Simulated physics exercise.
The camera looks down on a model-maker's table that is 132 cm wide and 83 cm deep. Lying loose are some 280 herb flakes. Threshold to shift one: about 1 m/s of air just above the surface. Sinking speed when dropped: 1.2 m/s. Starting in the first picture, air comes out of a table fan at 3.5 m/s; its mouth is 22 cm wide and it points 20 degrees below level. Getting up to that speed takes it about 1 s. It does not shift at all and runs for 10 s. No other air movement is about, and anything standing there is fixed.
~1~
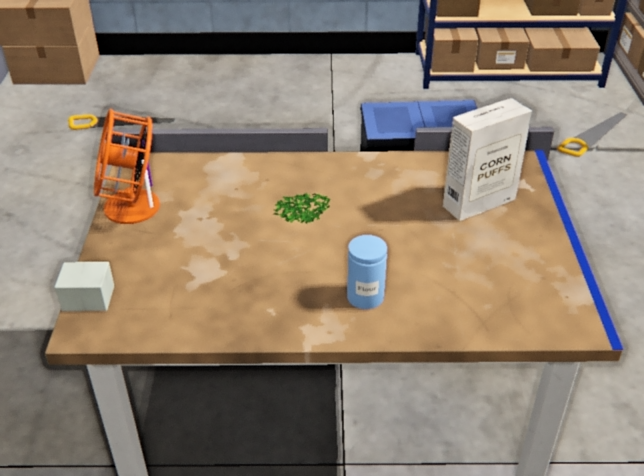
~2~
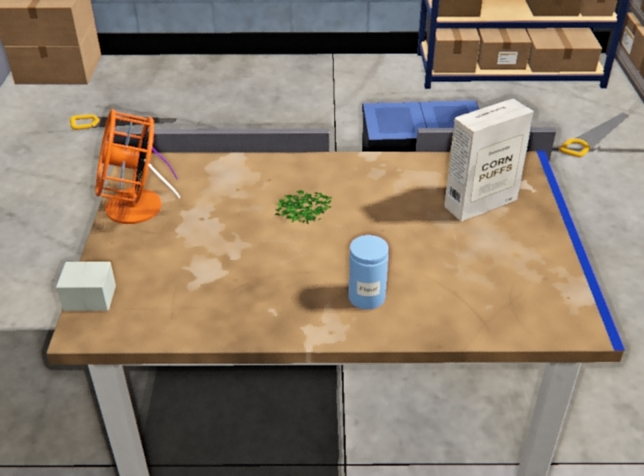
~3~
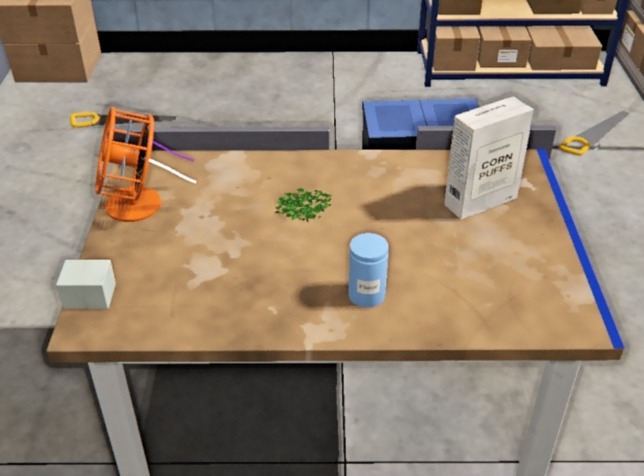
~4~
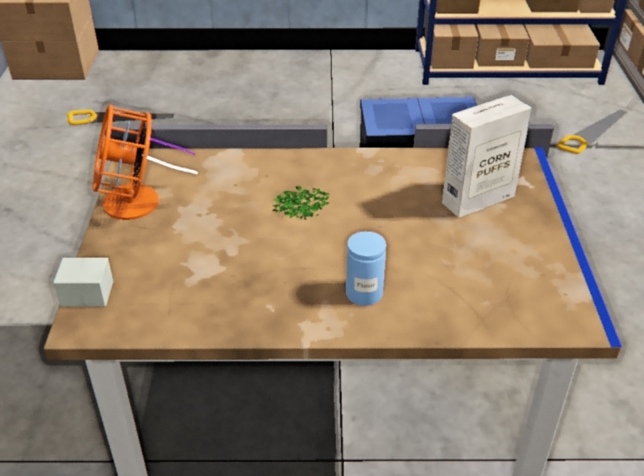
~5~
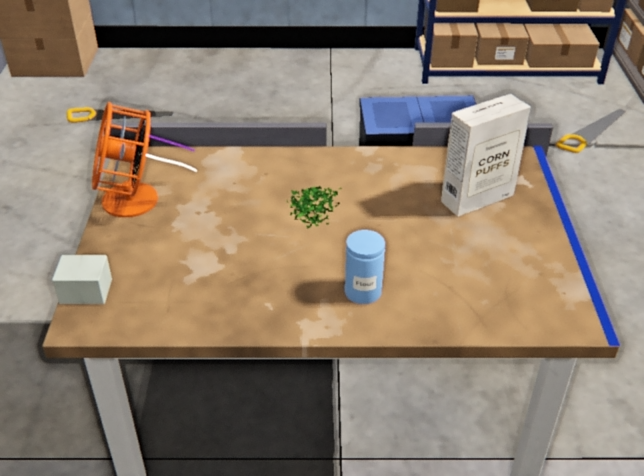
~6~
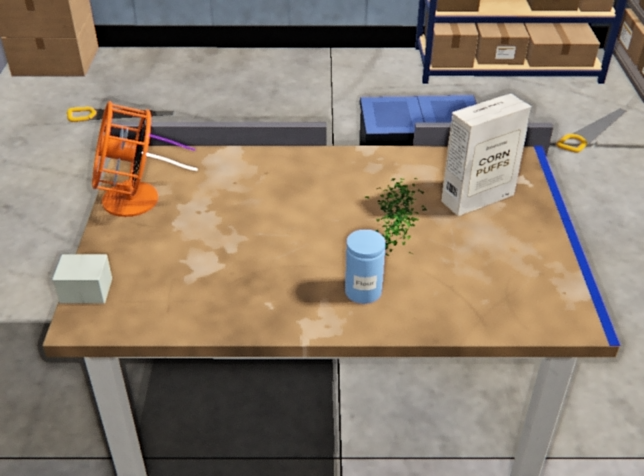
Purple and white ribbons on an orange table fan at the left lift and stream rightward, above a worn wooden table seen from above in a concrete-floored workshop. Around them stand a pale block, a light blue jar, a white carton of corn puffs and a blue right edge. Green flakes in the middle lie still, then spread and scatter rightward behind the jar, as the view shifts very slightly.
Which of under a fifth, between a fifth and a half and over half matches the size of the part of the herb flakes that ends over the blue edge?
The match is above half.
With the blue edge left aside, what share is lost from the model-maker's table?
The figure is near 0 %.
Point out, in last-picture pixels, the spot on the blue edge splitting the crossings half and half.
Around (585, 256).
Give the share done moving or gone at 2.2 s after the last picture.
I reckon around 100 per cent.
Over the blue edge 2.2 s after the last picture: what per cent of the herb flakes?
The share is about 100 percent.
Then, 1.0 s after the last picture, 93 % are over the blue edge; 90 % have settled or left.
Then, 2.2 s after the last picture, 99 % are over the blue edge; 99 % have settled or left.
Then, 4.6 s after the last picture, 100 % are over the blue edge; 100 % have settled or left.
Then, 9.1 s after the last picture, at the end, 100 % are over the blue edge.
